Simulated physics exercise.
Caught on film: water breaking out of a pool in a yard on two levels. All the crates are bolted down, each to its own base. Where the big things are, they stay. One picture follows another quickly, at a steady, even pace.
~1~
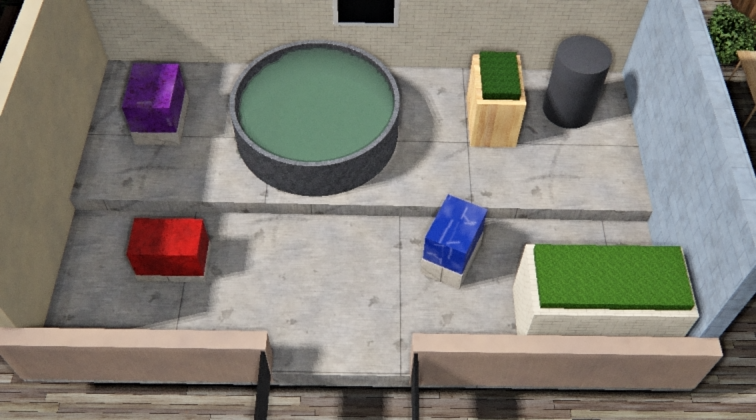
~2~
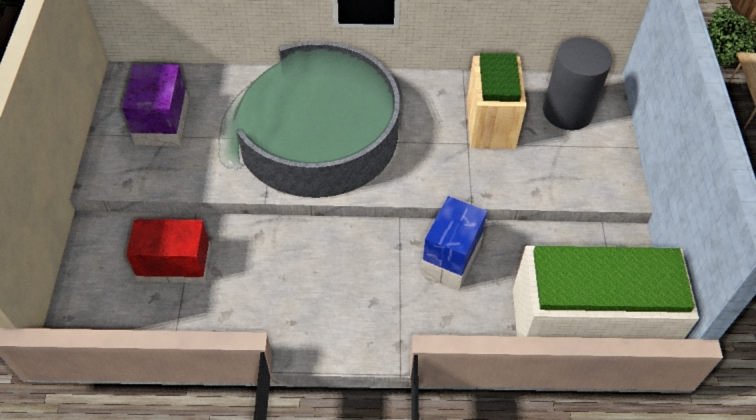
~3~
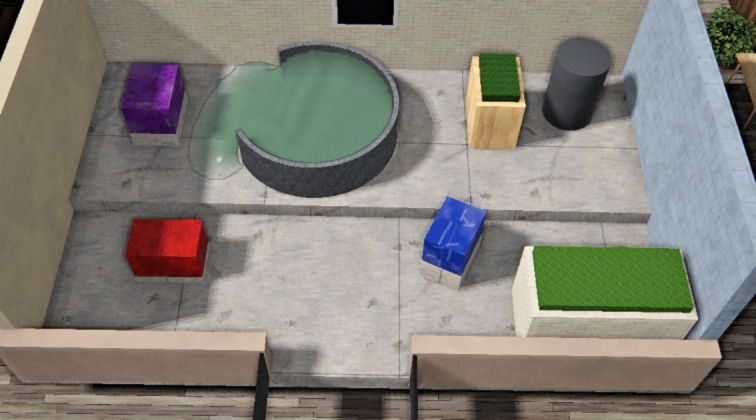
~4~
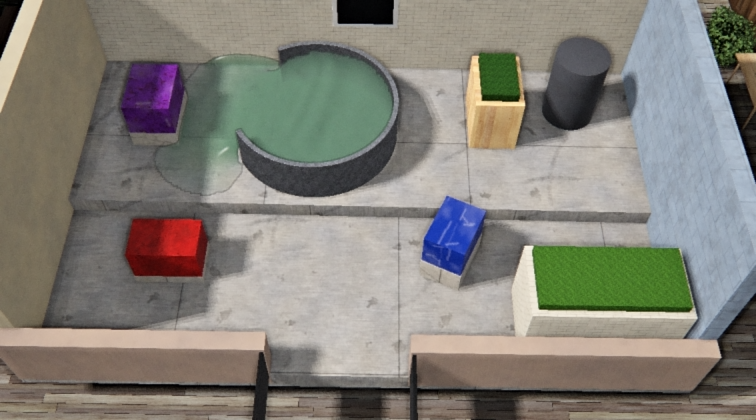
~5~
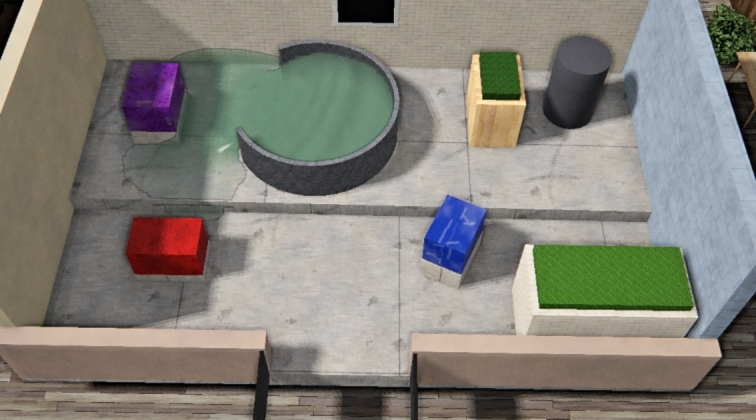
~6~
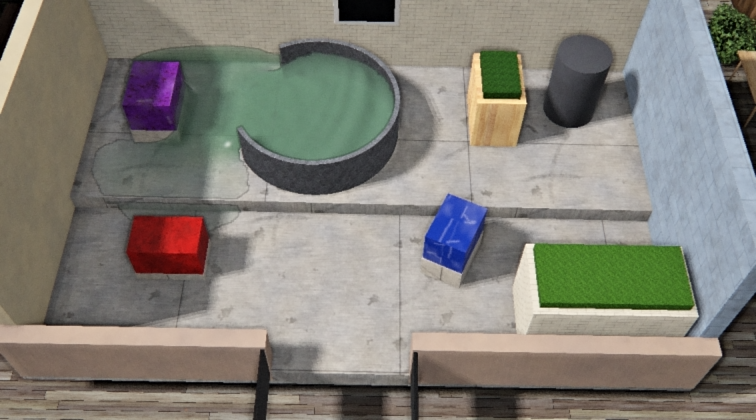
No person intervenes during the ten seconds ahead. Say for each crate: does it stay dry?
My prediction: Blue crate: Safe. Purple crate: Not safe. Red crate: Not safe.
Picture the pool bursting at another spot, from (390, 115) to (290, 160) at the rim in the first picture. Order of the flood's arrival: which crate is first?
My pick is the crate marked blue.
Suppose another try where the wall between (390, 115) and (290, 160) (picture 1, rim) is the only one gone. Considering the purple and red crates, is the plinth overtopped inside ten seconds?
In short: Purple escapes it; red escapes it.
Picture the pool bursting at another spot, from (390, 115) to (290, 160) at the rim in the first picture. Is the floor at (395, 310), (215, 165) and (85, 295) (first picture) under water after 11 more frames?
Okay, the first is waterlogged, the next is left untouched, and the last is left untouched.
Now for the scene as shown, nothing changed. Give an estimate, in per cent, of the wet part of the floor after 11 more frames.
I reckon 30 per cent or so.
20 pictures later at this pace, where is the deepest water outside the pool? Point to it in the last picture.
Deepest point: About (93, 350).
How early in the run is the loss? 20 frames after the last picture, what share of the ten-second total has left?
Something close to 0 percent by that point.
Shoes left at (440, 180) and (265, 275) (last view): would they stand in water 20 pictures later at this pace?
Dry, wet.
A moment on, water covers 20 % of the floor; the blue crate not reached, the purple crate water round its plinth, the red crate water round its plinth.
Next, water covers 30 % of the floor; the blue crate not reached, the purple crate water round its plinth, the red crate water round its plinth.
Then, water covers 50 % of the floor; the blue crate not reached, the purple crate water round its plinth, the red crate water round its plinth.
Later, water covers 70 % of the floor; the blue crate water round its plinth, the purple crate water round its plinth, the red crate water round its plinth.
In the end, water covers 75 % of the floor; the blue crate stayed above the water, the purple crate was topped, the red crate was topped.
